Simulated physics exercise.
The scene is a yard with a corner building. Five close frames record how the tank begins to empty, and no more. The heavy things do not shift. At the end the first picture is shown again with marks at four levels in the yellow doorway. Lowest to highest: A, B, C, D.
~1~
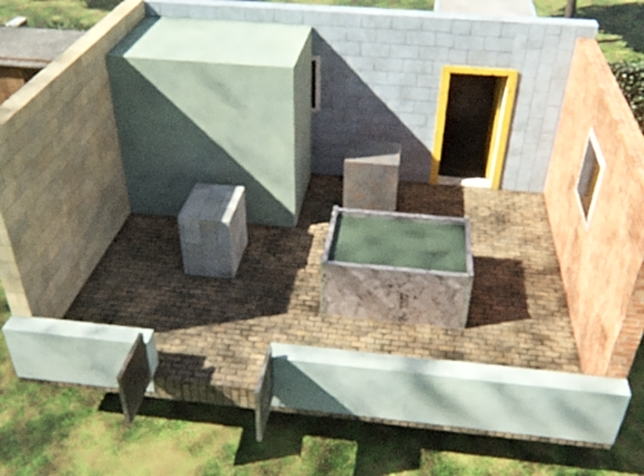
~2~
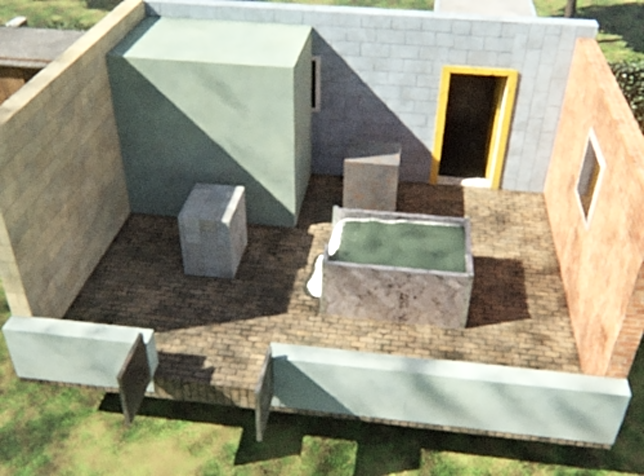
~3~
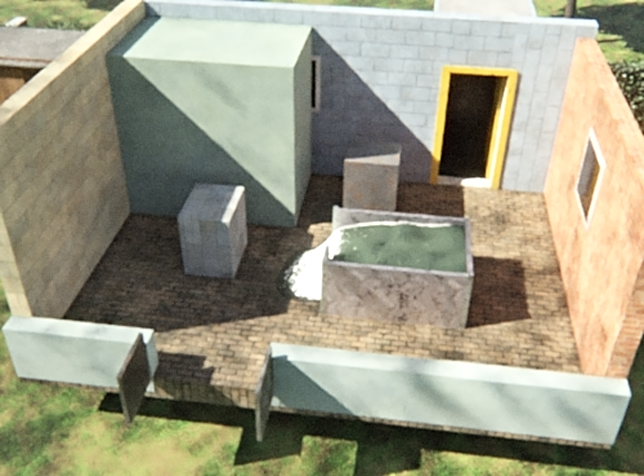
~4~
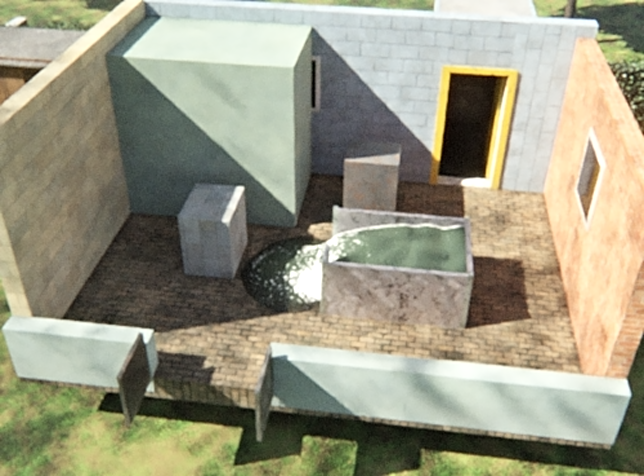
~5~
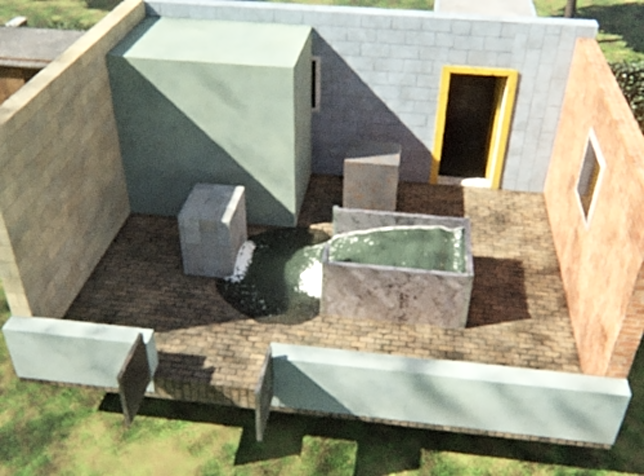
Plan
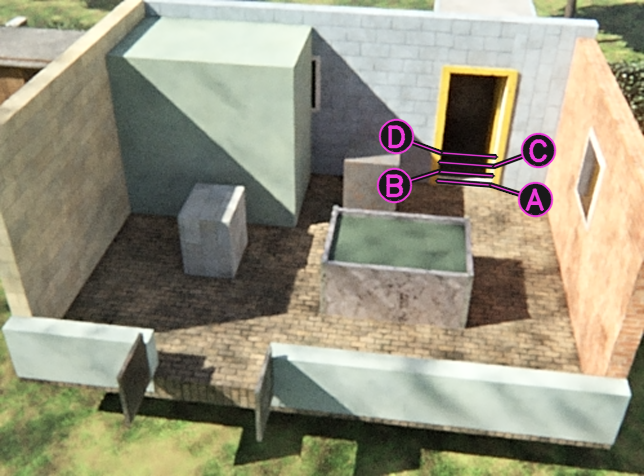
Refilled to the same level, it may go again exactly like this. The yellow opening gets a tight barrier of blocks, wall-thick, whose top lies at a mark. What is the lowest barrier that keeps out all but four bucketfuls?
Line A just does it.
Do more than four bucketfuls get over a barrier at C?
No, that is safe.
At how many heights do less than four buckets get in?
All of the four.
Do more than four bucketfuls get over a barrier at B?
No, that is safe.
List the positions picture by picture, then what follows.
The first picture shows water in the tank at rest, its middle at (398, 245); foot of the yellow doorway at (463, 186); open gate at (211, 333).
The second picture shows front seen at (316, 294), 1 % of the ground wet.
The third picture shows front seen at (283, 285), 3 % of the ground wet.
The fourth picture shows front seen at (247, 274), 6 % of the ground wet.
The fifth picture shows front seen at (222, 282), 10 % of the ground wet.
On the marked copy, A at (464, 183); B at (465, 173); C at (466, 164); D at (468, 154); from the bottom up A, B, C, D.
Choosing A, nothing gets over.
Choosing B, nothing gets over.
Choosing C, nothing gets over.
Choosing D, nothing gets over.
